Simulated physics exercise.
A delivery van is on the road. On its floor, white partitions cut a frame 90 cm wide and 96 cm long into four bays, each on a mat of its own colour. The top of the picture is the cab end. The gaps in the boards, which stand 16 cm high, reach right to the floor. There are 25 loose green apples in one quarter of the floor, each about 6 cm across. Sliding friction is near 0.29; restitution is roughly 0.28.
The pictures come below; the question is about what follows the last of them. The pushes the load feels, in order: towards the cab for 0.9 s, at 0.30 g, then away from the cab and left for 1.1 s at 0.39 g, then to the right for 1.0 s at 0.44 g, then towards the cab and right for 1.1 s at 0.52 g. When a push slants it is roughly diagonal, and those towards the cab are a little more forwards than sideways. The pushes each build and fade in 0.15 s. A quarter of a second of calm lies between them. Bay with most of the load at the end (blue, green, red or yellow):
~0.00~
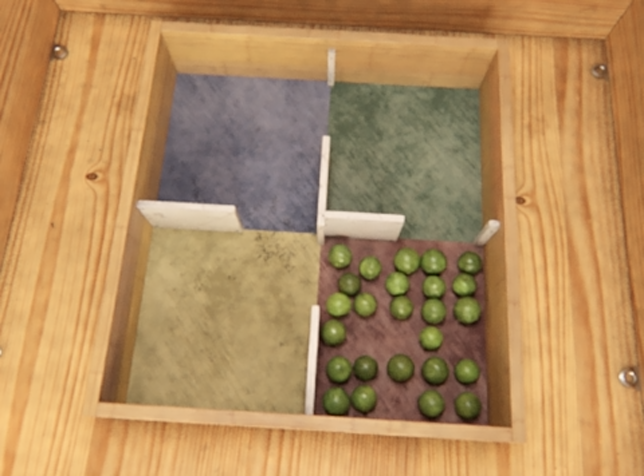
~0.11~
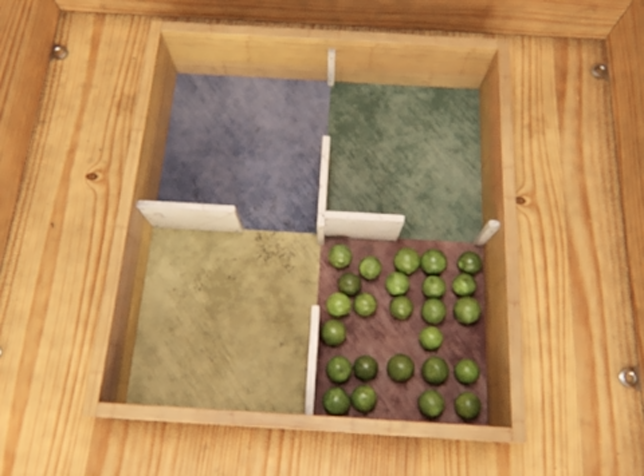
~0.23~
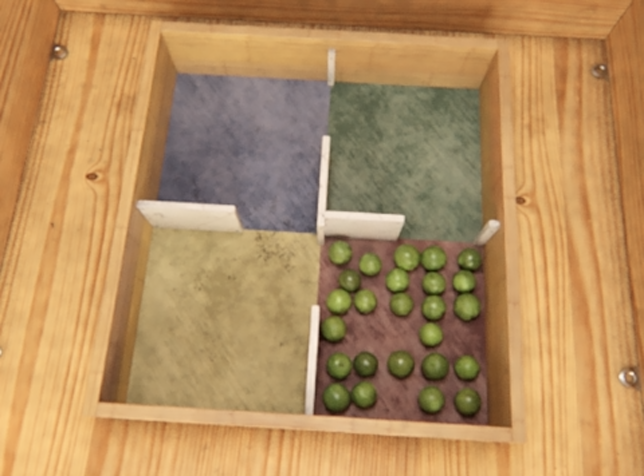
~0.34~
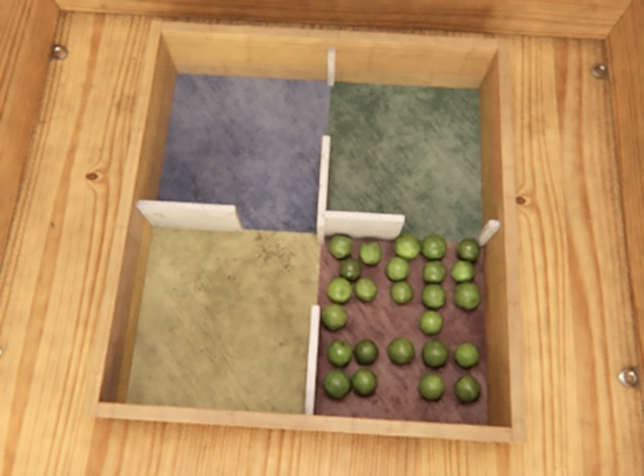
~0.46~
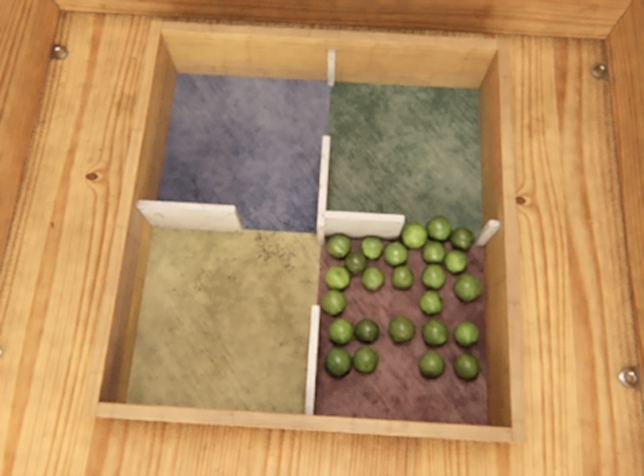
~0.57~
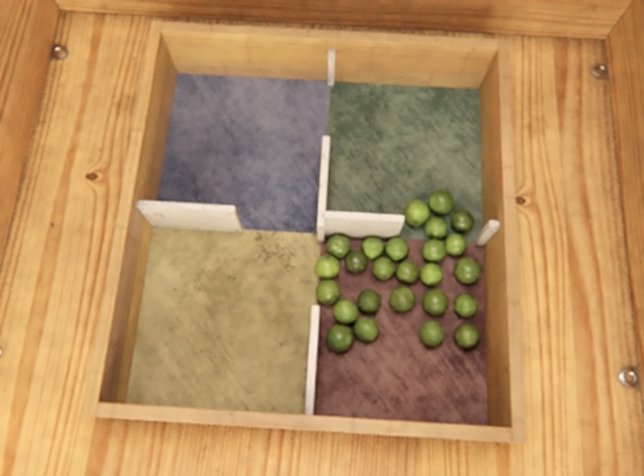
Green bay.
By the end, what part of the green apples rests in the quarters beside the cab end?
Share: About 80 in a hundred.
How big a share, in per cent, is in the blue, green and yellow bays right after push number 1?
Blue at 10, green at 40, yellow at 0 in a hundred.
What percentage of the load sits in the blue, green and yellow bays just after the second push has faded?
Reading then: Blue 20 %, green 40 %, yellow 20 %.
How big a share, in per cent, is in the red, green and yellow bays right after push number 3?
At that point the shares are red 40, green 40 and yellow 20 per cent.
After push 1 (1.14 s), 11 in the red bay, 2 in the blue bay, 11 in the green bay and 1 in the yellow bay.
After push 2 (2.49 s), 7 in the red bay, 4 in the blue bay, 9 in the green bay and 5 in the yellow bay.
After push 3 (3.74 s), 9 in the red bay, 2 in the blue bay, 9 in the green bay and 5 in the yellow bay.
After push 4 (5.09 s), 5 in the red bay, 1 in the blue bay and 19 in the green bay.
When it is over (at 5.60 s), 5 in the red bay, 1 in the blue bay and 19 in the green bay.
